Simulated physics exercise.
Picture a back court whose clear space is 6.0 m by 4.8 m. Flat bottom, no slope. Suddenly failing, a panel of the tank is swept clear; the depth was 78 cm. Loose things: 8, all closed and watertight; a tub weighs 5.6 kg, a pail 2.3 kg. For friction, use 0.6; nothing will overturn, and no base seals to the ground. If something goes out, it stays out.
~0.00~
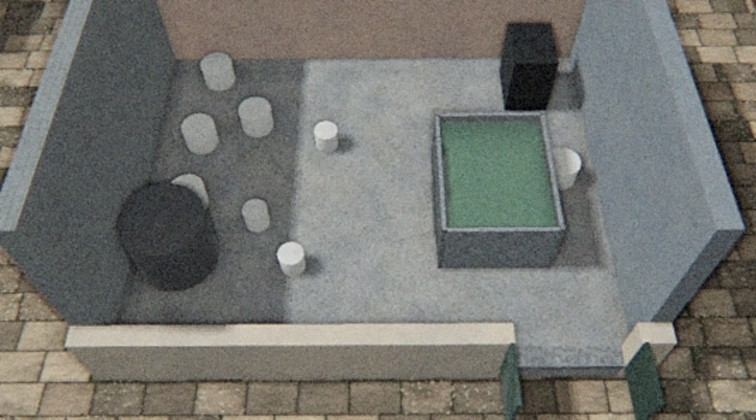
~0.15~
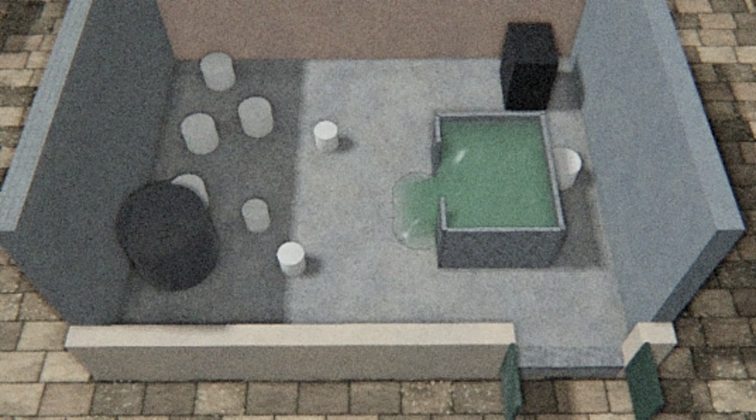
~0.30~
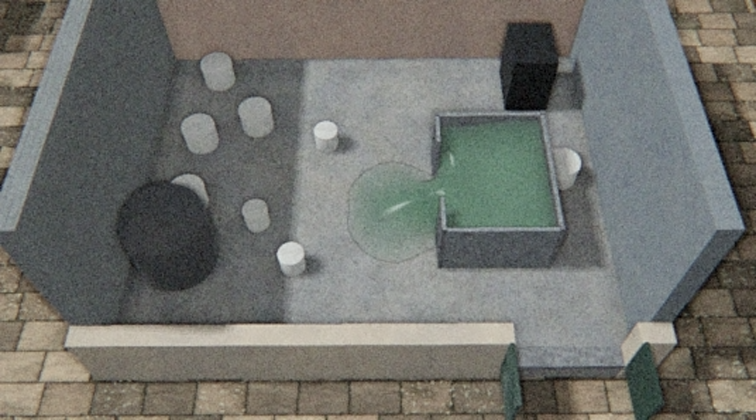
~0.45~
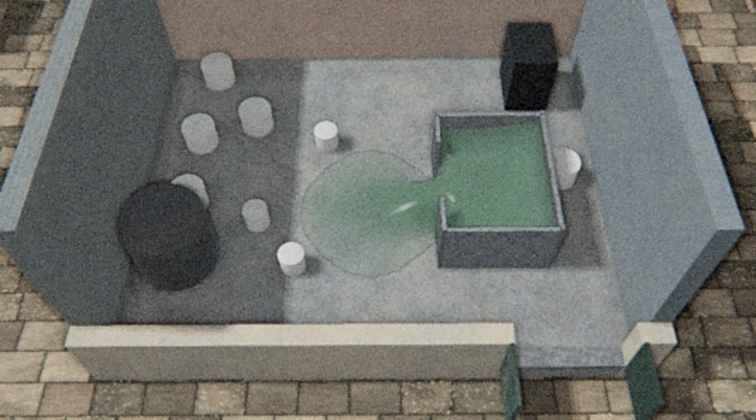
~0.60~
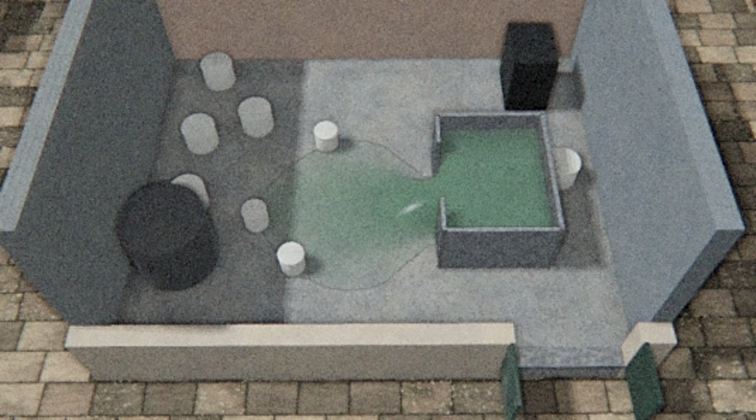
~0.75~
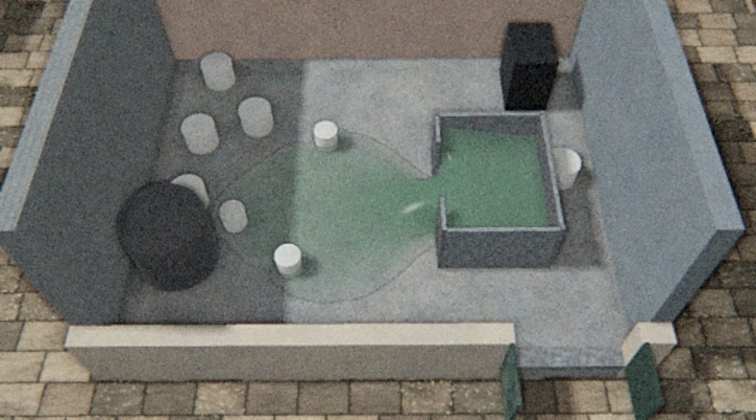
Walled yard, green water pouring from the left side of a square tank, spreading leftward among pails and shifting one slightly.
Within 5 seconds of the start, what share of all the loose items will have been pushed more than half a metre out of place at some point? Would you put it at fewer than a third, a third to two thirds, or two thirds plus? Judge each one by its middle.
I would say two thirds plus.
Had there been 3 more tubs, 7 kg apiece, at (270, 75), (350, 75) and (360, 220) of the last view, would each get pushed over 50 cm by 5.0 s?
Respectively: Tops it; tops it; tops it.
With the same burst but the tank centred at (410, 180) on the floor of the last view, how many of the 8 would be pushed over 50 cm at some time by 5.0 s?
The answer would then be 5.
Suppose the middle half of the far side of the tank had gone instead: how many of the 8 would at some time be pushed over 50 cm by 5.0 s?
In that case the number is 5.
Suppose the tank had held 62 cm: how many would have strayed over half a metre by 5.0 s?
Then the count would be 7.
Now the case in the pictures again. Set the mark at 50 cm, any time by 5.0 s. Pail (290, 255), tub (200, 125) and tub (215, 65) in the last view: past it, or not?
Result, in order: Overshooting / overshooting / overshooting.
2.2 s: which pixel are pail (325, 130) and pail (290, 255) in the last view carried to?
They should sit about (228, 50) and (136, 282) in the last view.
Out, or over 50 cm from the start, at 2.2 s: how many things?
Tally: 5.
After 1.1 s 3 of 8 are over 50 cm from their spots; 2 afloat.
After 2.2 s 5 of 8 are over 50 cm from their spots; 7 afloat.
After 3.5 s 5 of 8 are over 50 cm from their spots; 7 afloat.
After 5.0 s 6 of 8 are over 50 cm from their spots, and 7 have been at some point; 7 afloat.
